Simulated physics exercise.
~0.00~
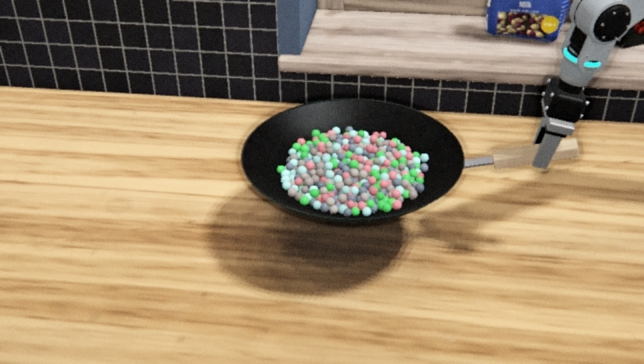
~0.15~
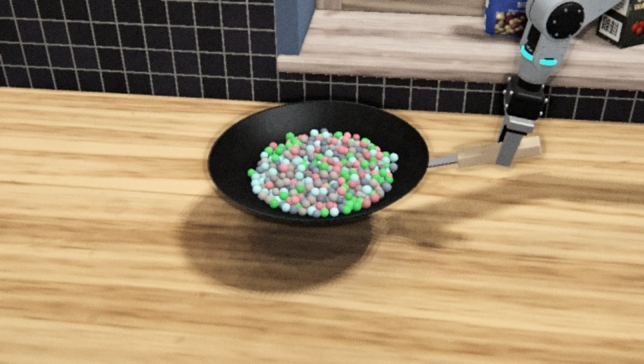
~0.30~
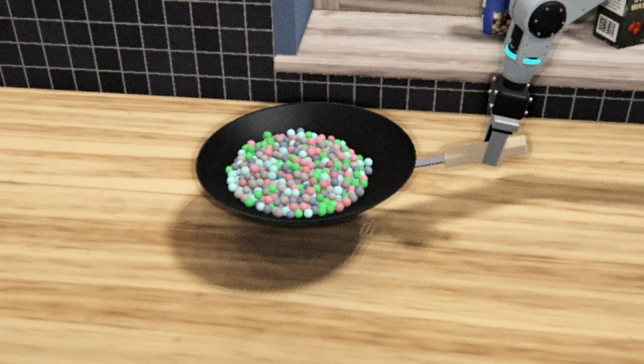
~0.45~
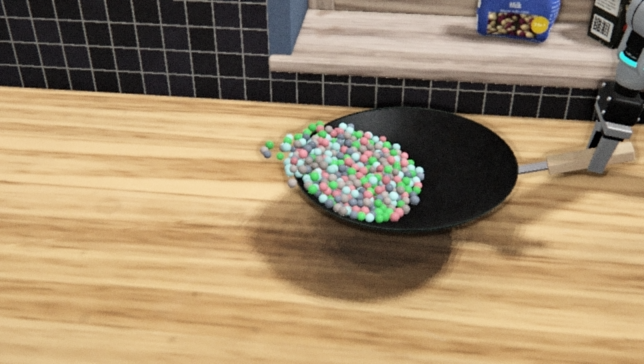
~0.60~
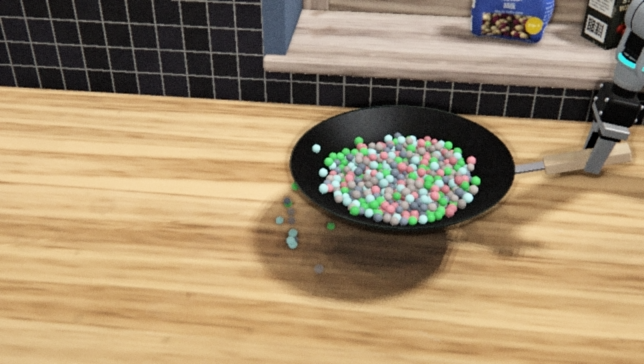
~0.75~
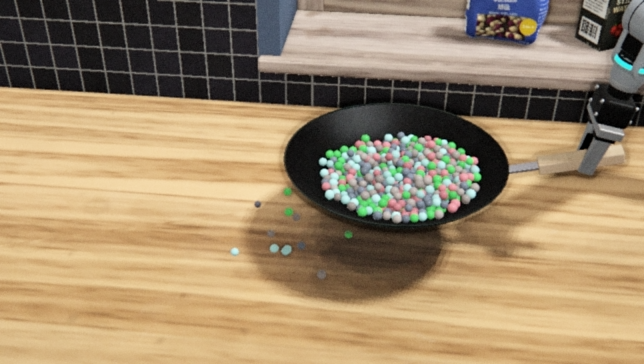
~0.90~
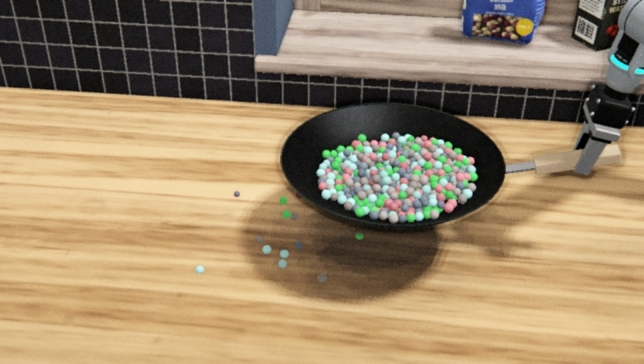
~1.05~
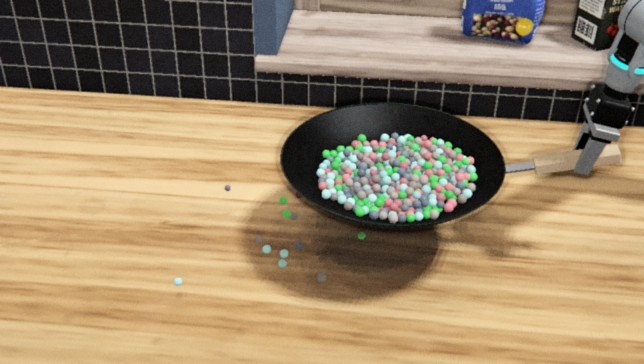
We see a robot arm holding a wok of small green, pink, grey and pale blue balls, moving it left and then quickly right, so that a few spill over the left rim and scatter on the wooden counter, while most settle in the wok.
